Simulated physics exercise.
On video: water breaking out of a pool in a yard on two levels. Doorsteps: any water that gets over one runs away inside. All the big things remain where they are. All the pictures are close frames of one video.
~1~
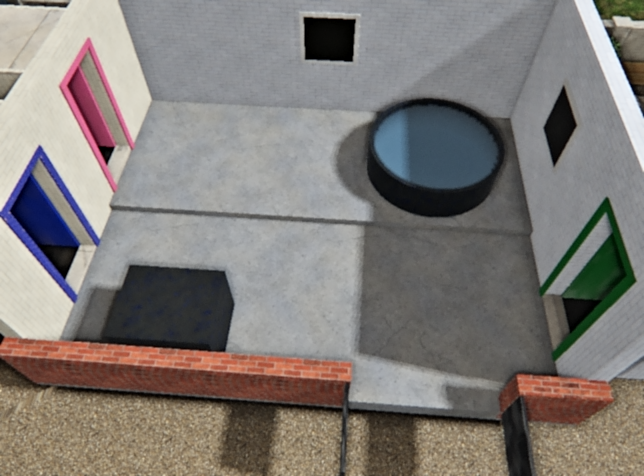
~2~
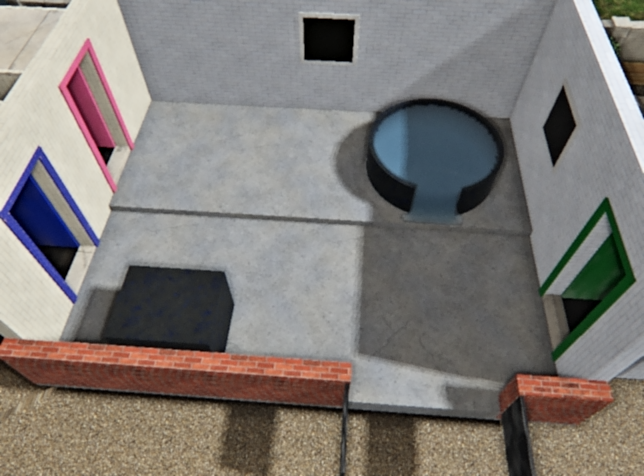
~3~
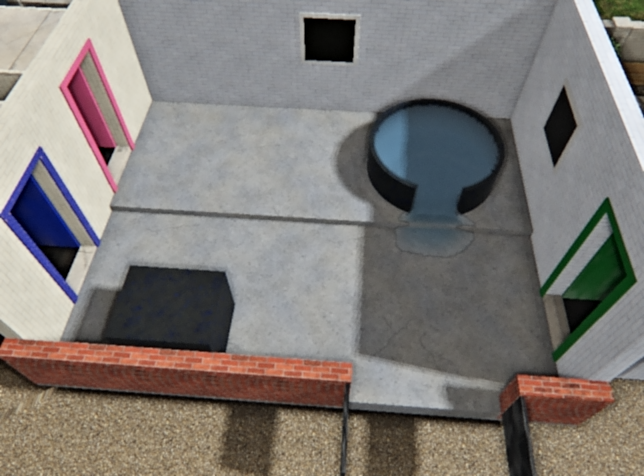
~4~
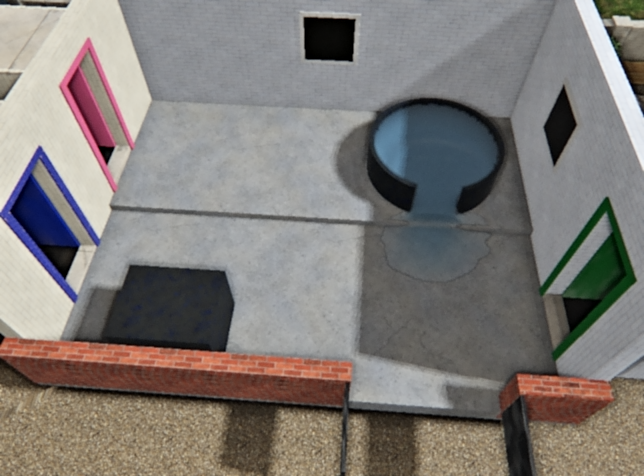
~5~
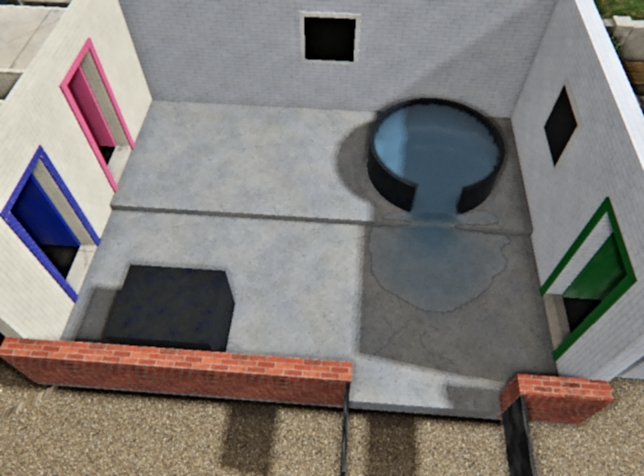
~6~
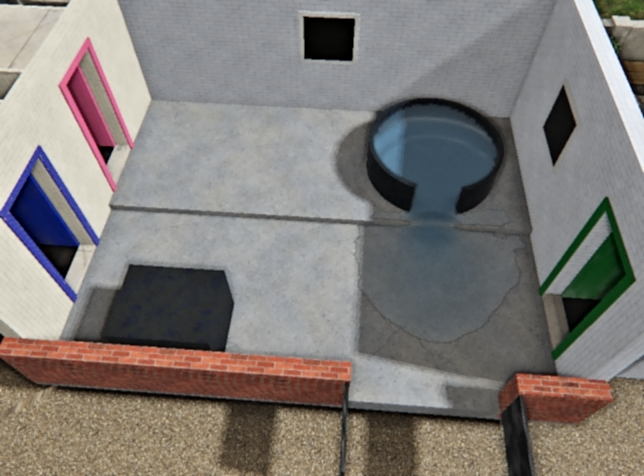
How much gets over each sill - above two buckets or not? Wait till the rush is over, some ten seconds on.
At the blue door, not above two buckets. At the green door, not above two buckets. At the pink door, not above two buckets.
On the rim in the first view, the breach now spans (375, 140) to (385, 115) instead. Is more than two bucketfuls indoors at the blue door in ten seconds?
Note: Blue door crosses the line.
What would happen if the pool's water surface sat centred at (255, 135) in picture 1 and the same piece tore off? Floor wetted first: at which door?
The door in question is the blue door.
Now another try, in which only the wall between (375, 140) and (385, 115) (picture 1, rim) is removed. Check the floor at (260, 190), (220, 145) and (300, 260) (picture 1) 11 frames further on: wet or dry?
Submerged, submerged, bone-dry.
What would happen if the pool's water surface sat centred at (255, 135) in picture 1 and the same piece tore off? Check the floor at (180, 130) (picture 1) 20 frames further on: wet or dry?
At that place: Free of water.
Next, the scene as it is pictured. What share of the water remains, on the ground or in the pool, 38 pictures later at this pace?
I reckon around 62 in a hundred.
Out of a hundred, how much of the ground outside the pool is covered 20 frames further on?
I'd say close to 30 per cent.
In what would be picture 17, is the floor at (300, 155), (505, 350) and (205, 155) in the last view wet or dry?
Point by point: Not yet wet, inundated, not yet wet.
A moment on, water covers 25 % of the floor; the blue door not reached, the green door wet at the sill, nothing in, the pink door not reached.
Next, water covers 30 % of the floor; the blue door not reached, the green door wet at the sill, nothing in, the pink door not reached.
Then, water covers 30 % of the floor; the blue door not reached, the green door under two buckets in, the pink door not reached.
Later, water covers 40 % of the floor; the blue door not reached, the green door under two buckets in, the pink door not reached.
In the end, water covers 45 % of the floor; the blue door wet at the sill, nothing in, the green door under two buckets in, the pink door not reached.
